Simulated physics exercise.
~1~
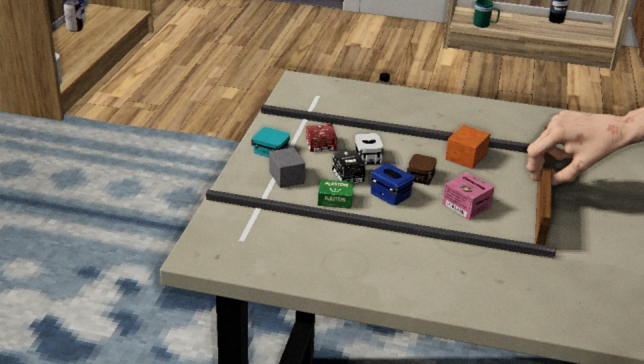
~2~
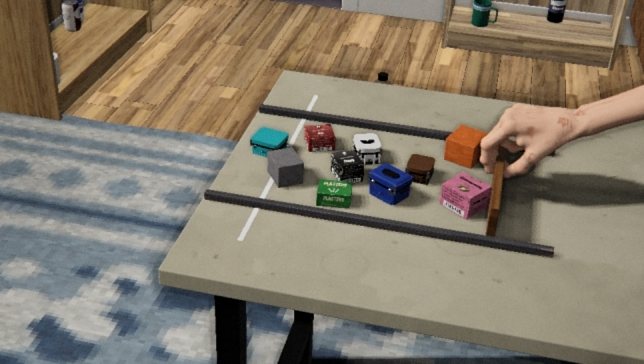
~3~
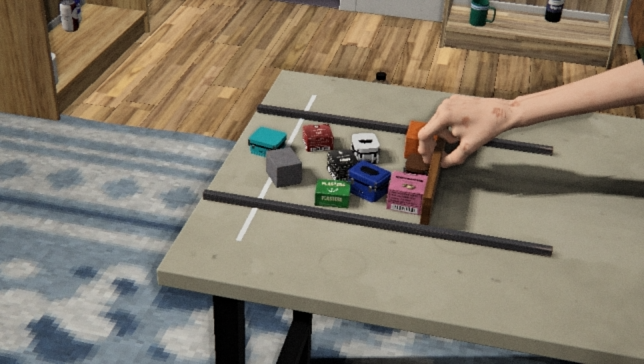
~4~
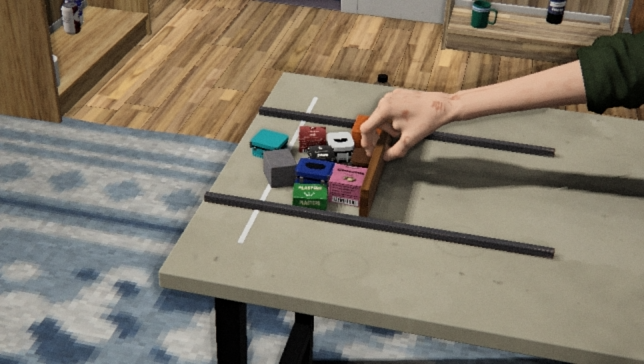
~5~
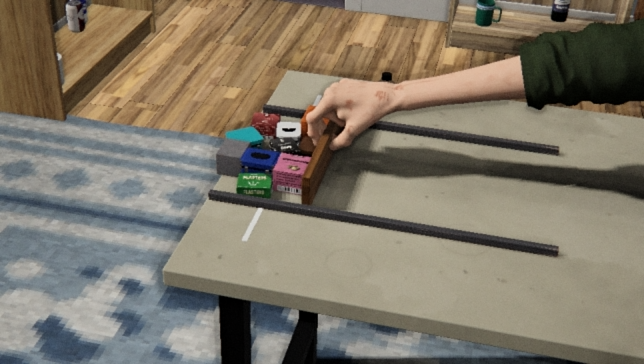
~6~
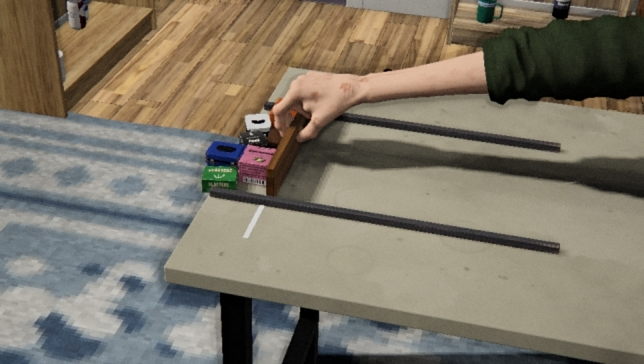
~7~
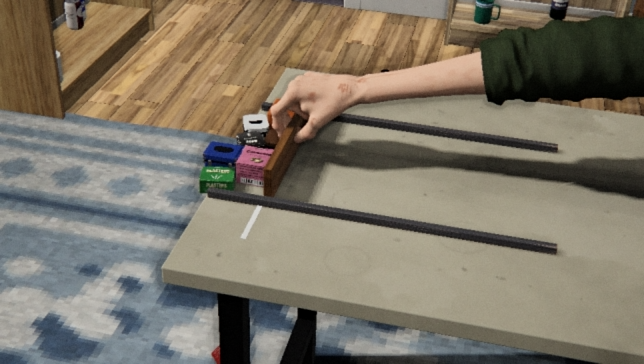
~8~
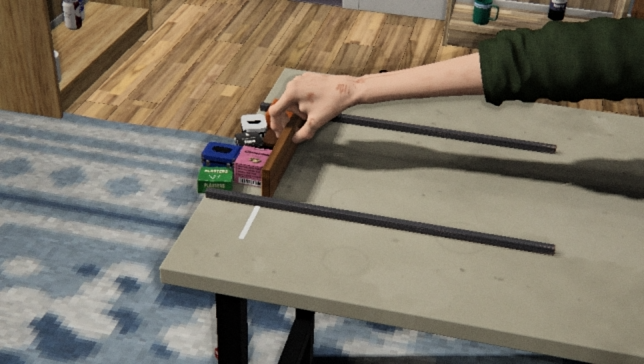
On a table, a hand slides a board left, pushing small boxes past the edge.
